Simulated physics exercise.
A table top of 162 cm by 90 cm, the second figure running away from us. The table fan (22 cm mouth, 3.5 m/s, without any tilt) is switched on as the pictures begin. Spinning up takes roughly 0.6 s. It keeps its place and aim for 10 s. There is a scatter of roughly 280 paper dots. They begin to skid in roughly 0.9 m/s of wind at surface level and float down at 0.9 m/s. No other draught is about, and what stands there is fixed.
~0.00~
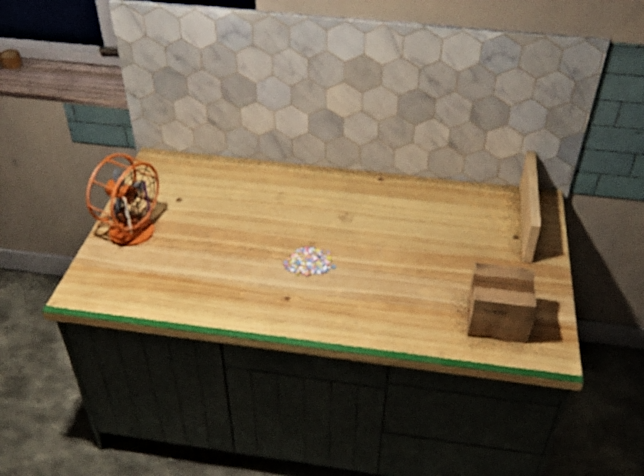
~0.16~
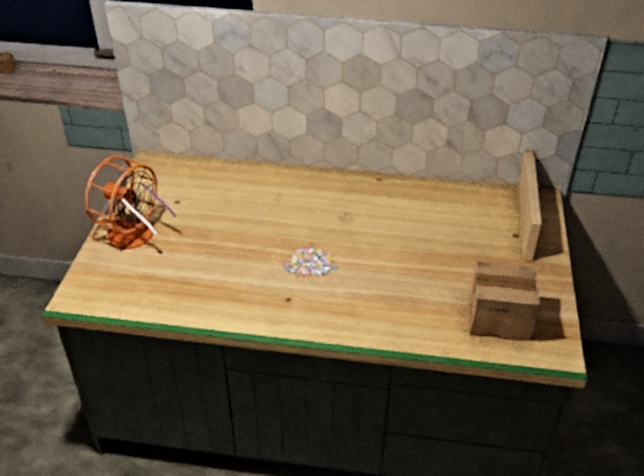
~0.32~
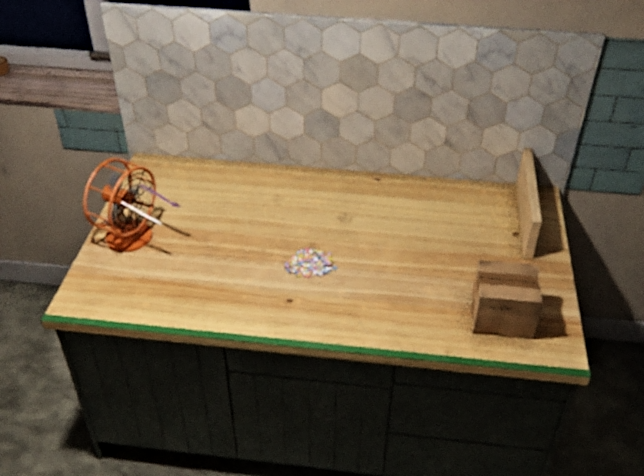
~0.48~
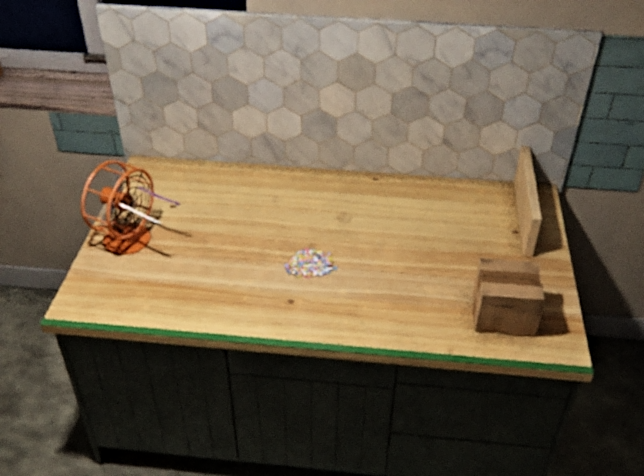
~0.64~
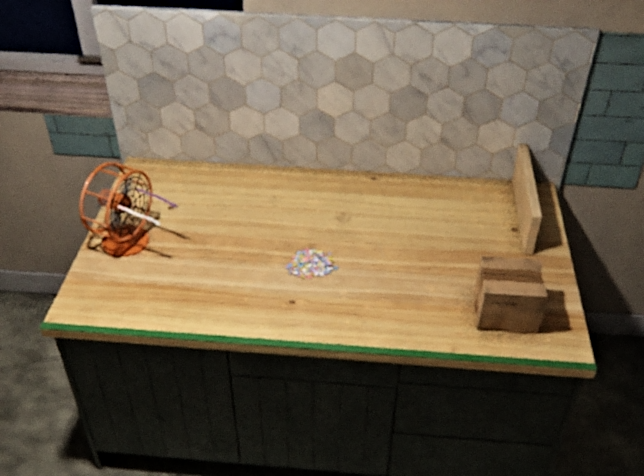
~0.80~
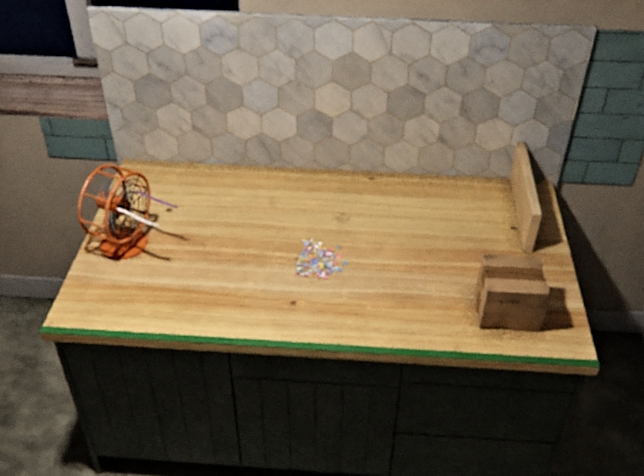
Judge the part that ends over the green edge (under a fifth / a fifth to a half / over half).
By then under a fifth are over the green edge.
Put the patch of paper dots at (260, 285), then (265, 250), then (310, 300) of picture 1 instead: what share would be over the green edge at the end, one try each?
In that order: 90 %, 0 %, 80 %.
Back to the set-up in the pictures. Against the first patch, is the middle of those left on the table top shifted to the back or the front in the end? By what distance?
To the back, by about 20 cm.
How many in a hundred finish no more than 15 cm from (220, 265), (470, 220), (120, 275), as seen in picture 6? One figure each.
In turn about 0 %, 15 %, 0 %.
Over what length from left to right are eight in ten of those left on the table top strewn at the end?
About 60 cm.
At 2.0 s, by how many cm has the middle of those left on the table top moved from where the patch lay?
Roughly 60 cm.
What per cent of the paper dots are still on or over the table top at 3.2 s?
Near 100 %.
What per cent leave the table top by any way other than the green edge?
Near 2 %.
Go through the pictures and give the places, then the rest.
The middle of the paper dots is near (309, 262), none has stirred yet and the mouth of the table fan is at (124, 192), in the first picture.
The middle of the paper dots is near (309, 263), none has stirred yet and the green edge is centred on (304, 347), in the second picture.
The middle of the paper dots is near (310, 264), none has stirred yet, the top of a box is at (510, 280) and the top of a board is at (532, 182), in the third picture.
The middle of the paper dots is near (310, 265) and none has stirred yet, in the fourth picture.
The middle of the paper dots is near (311, 265) and none has stirred yet, in the fifth picture.
The middle of the paper dots is near (316, 261), the farthest in sight from the table fan is at (345, 263) and about 50 % have left their places, in the sixth picture.
After 2.0 s the count stands so, 0 % are over the green edge; the middle of those still in play is near (481, 233).
After 3.2 s the count stands so, 1 % are over the green edge; the middle of those still in play is near (477, 230).
After 5.5 s the count stands so, 1 % are over the green edge; the middle of those still in play is near (483, 231).
After 10.0 s, at the end, 1 % are over the green edge; the middle of those still in play is near (483, 231).
